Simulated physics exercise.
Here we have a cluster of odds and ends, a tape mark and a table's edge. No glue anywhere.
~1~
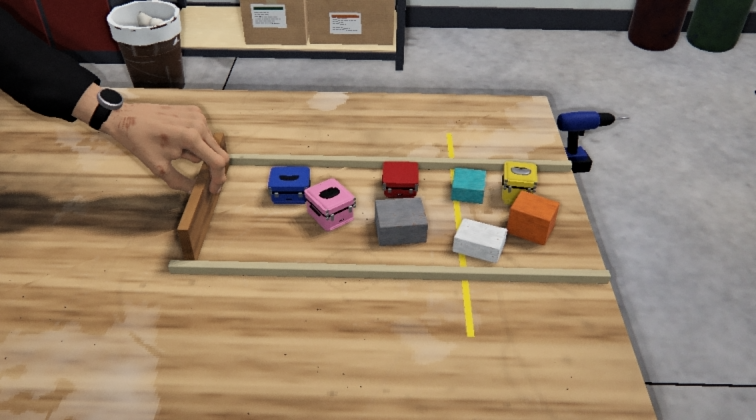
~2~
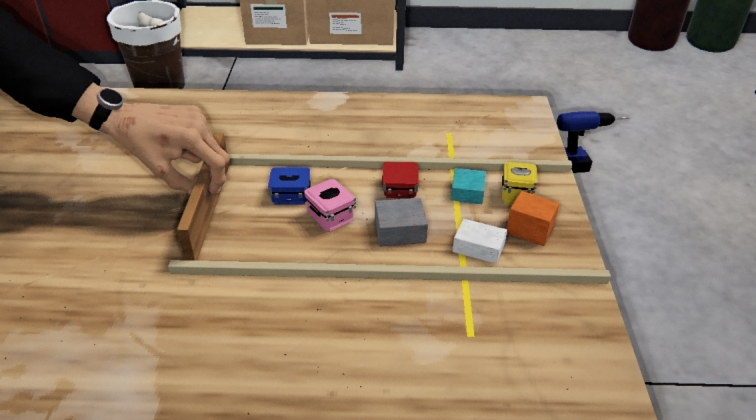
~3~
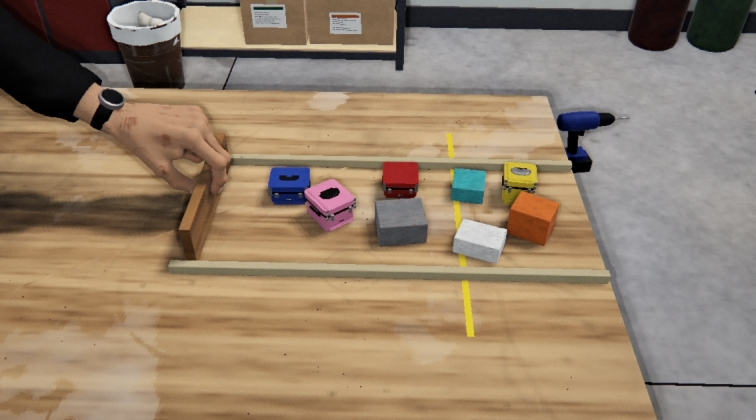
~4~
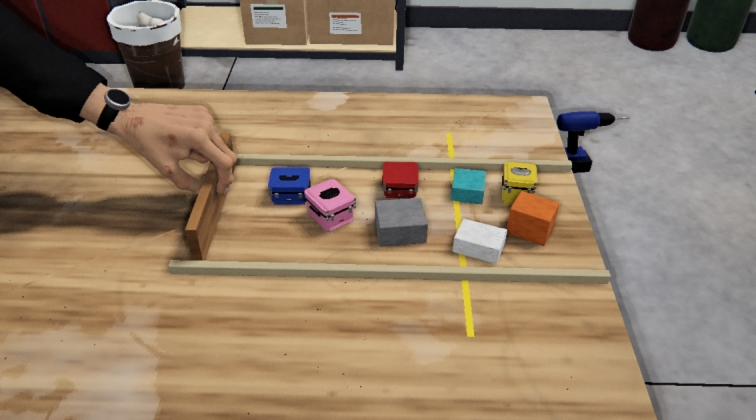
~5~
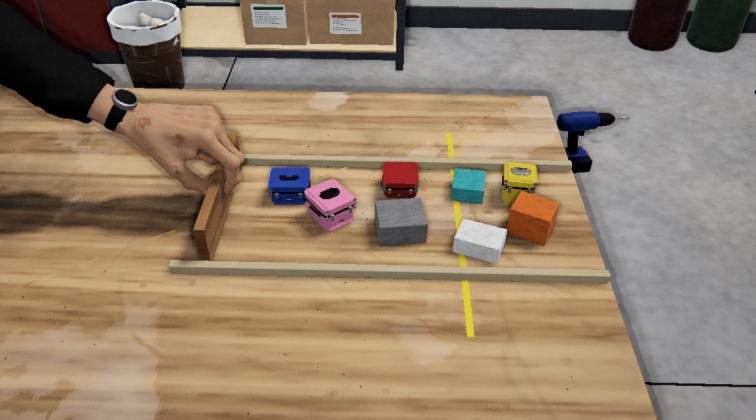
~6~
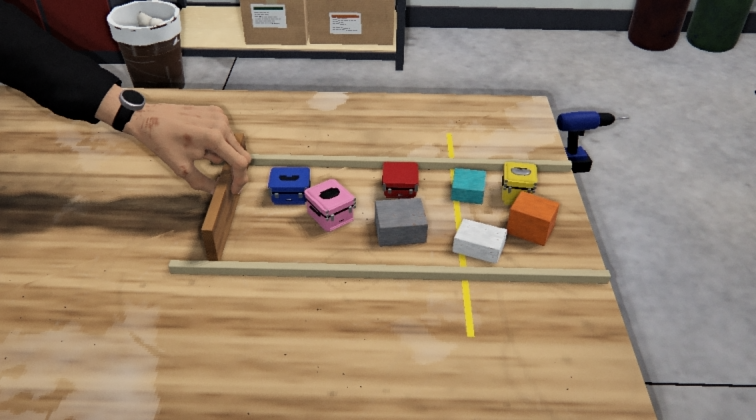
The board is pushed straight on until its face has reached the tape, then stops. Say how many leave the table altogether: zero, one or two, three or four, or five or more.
The number that fall off is zero.
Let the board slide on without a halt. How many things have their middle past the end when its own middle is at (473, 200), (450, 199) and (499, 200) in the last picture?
Past the end: 1, 0 and 4.
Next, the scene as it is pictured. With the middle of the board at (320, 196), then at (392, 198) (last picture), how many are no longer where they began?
At the one place 2, at the other 6.
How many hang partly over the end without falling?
That would be 1.
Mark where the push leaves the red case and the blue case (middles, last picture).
First (510, 183), then (475, 190).
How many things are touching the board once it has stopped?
That makes 2.
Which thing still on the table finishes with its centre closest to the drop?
That is the yellow case.
Soon after, none off yet; orange block at rest near (533, 218); yellow case at rest near (519, 183); white block at rest near (480, 241).
At rest, the number that fall off is zero.
